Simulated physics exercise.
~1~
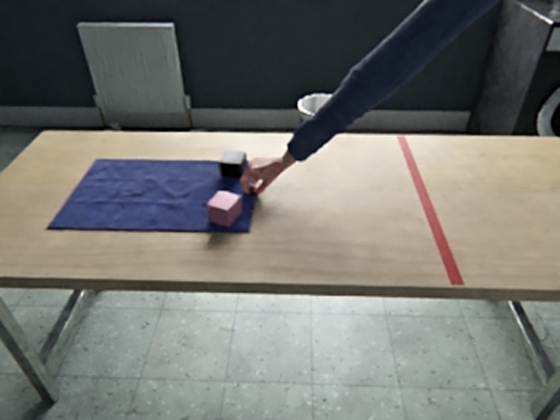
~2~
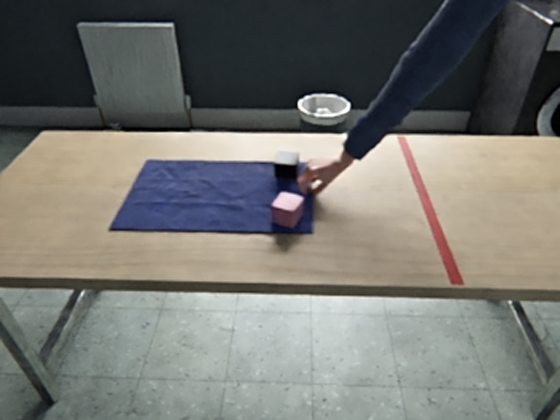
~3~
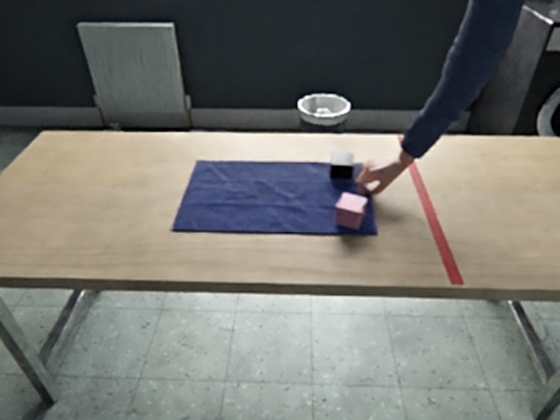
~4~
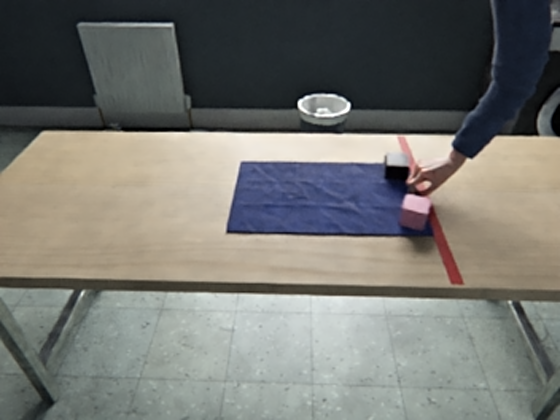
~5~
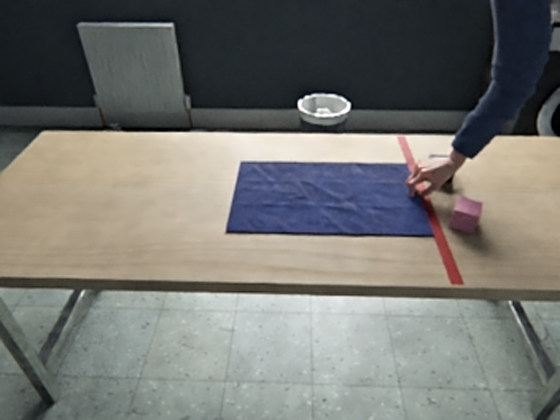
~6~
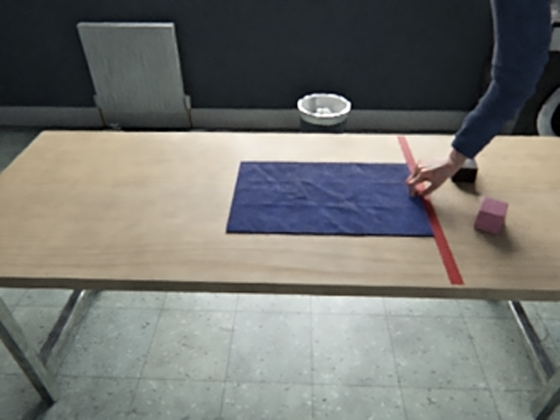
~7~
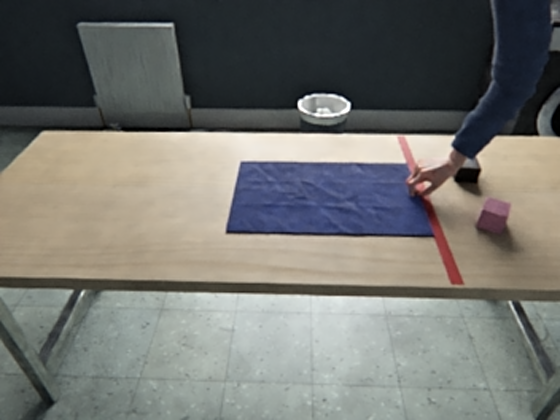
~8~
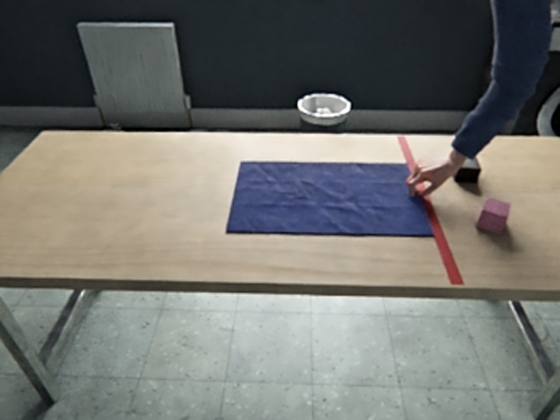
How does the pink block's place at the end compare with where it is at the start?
At the start the pink block sits on the blue cloth, well left of the red tape. By the end it rests on the bare table to the right of the tape.
A hand pulls a blue cloth right to red tape, and two blocks slide off beyond it.
